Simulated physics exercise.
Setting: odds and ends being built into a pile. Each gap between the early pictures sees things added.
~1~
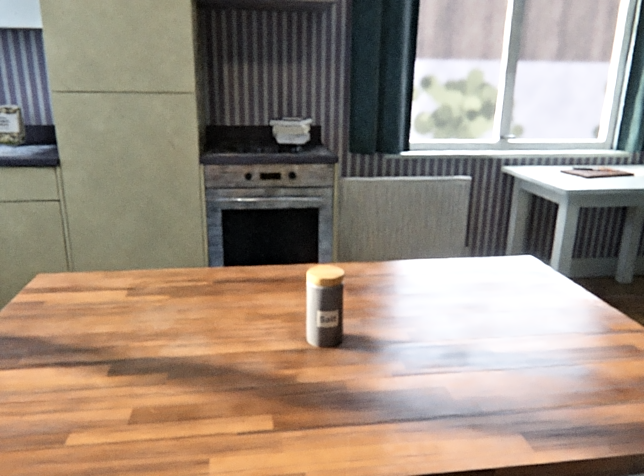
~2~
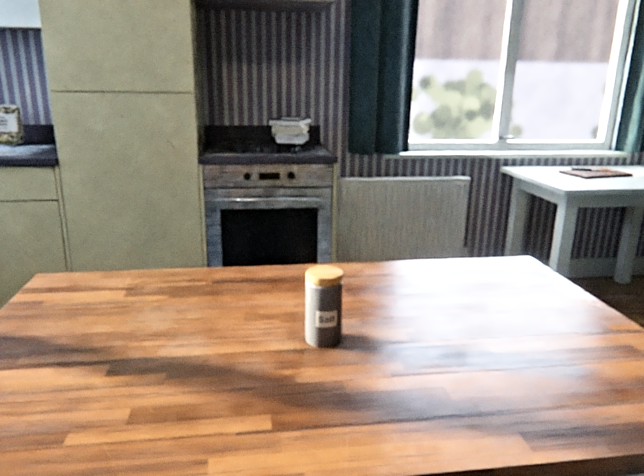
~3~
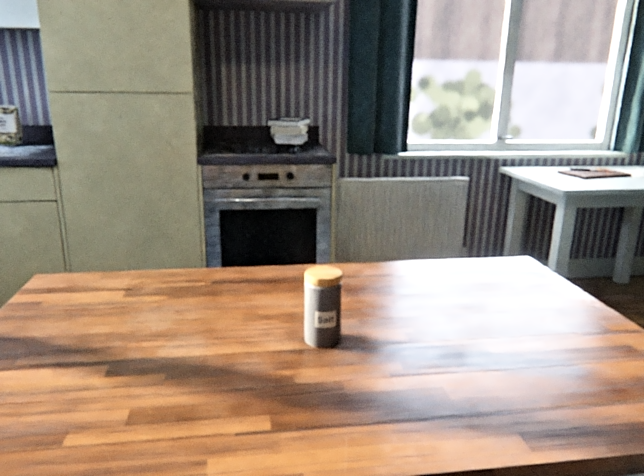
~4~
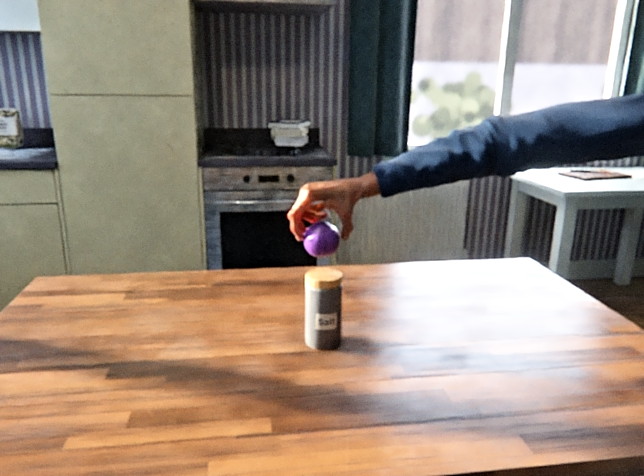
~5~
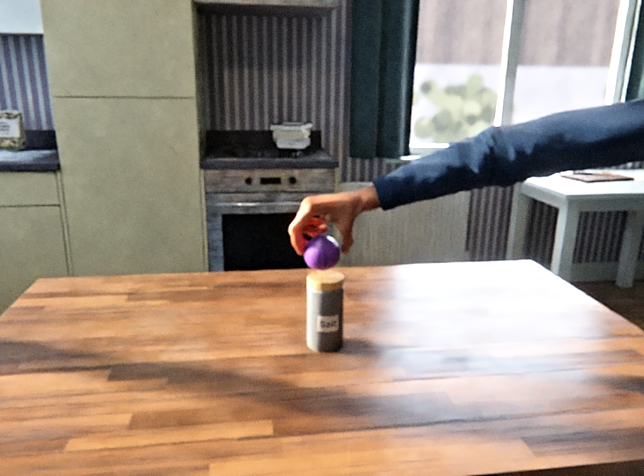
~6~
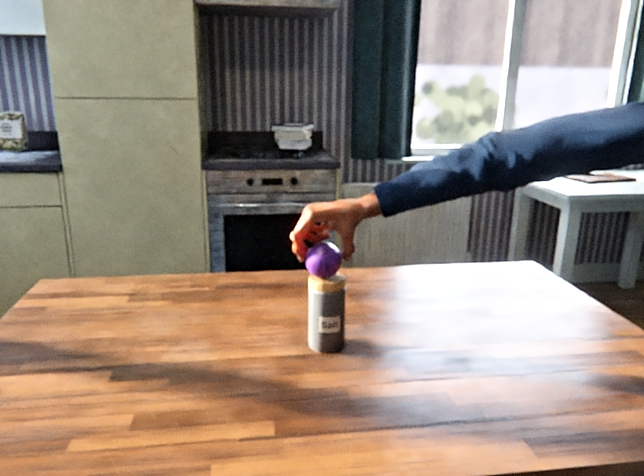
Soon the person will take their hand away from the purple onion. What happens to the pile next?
Safe.
Then, 0.20 s on from there, no change.
Then, 0.60 s on from there, purple onion resting near (324, 261).
In the end, both unmoved. At the end, from the last picture's camera, purple onion near (324, 261). The pile keeps its balance.
